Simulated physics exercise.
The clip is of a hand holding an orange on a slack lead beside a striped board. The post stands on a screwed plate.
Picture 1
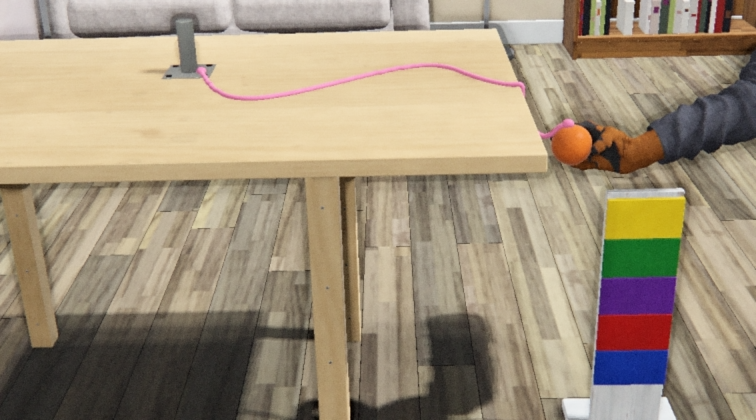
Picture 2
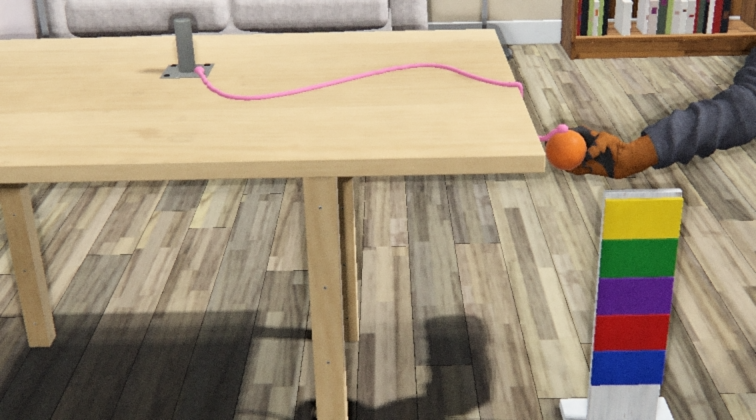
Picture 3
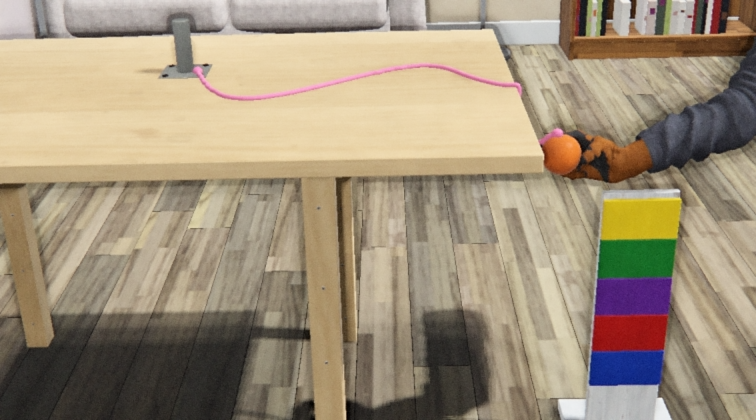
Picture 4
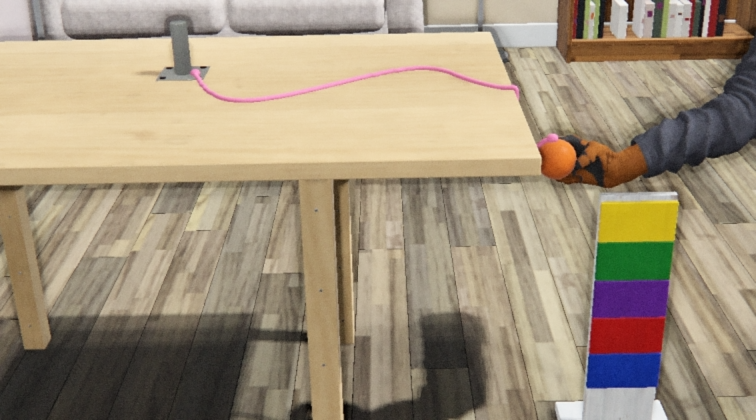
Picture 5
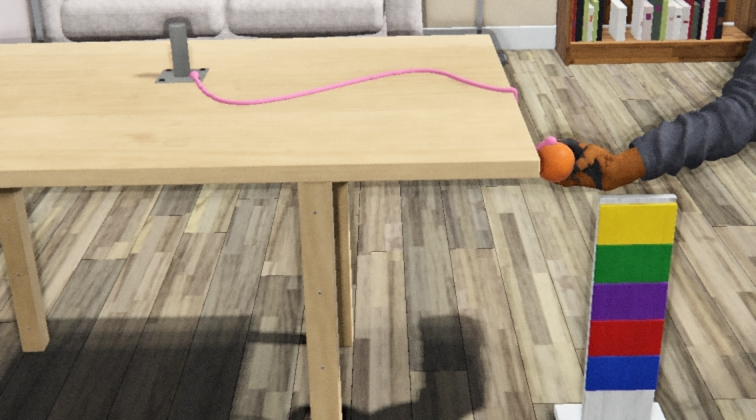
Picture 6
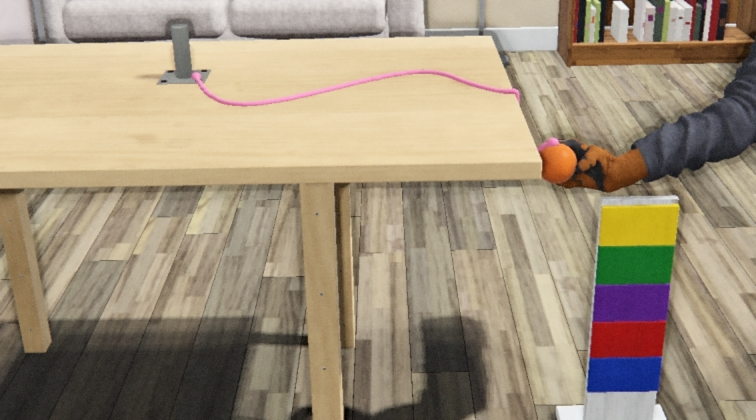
A gloved hand holds an orange ball on a pink cord, shifting slightly down and left.
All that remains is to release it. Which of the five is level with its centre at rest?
The purple one.
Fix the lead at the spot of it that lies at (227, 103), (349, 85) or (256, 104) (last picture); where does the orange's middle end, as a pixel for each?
Near (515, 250), (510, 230) and (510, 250).
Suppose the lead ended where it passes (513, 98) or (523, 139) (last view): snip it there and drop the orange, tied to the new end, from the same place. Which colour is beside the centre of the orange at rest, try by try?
One after the other, yellow; green.
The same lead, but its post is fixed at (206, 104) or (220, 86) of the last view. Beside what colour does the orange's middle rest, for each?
It would be red; red.
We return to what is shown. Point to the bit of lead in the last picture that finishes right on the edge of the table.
At (430, 72), roughly.
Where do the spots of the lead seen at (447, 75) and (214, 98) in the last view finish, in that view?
Near (516, 120) and (270, 80).
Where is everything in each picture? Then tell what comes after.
Orange (572, 145); yellow (645, 220); green (641, 259); purple (638, 297); red (634, 334); blue (631, 369), in the first picture.
Orange (566, 150); lead through (206, 83) (268, 97) (352, 79) (433, 66) (503, 85), in the second picture.
Orange (561, 154), in the third picture.
Orange (556, 159); lead through (202, 85) (264, 99) (348, 81) (429, 69) (499, 88), in the fourth picture.
Orange (555, 162), in the fifth picture.
Orange (557, 163); lead through (203, 89) (264, 103) (349, 85) (430, 72) (500, 91), in the sixth picture.
A little later, orange near (544, 289); level with purple.
Next, orange near (479, 277); level with purple.
Later still, orange near (517, 300); level with purple.
When it is over, orange near (511, 299); level with purple. The lead holds its middle at purple.
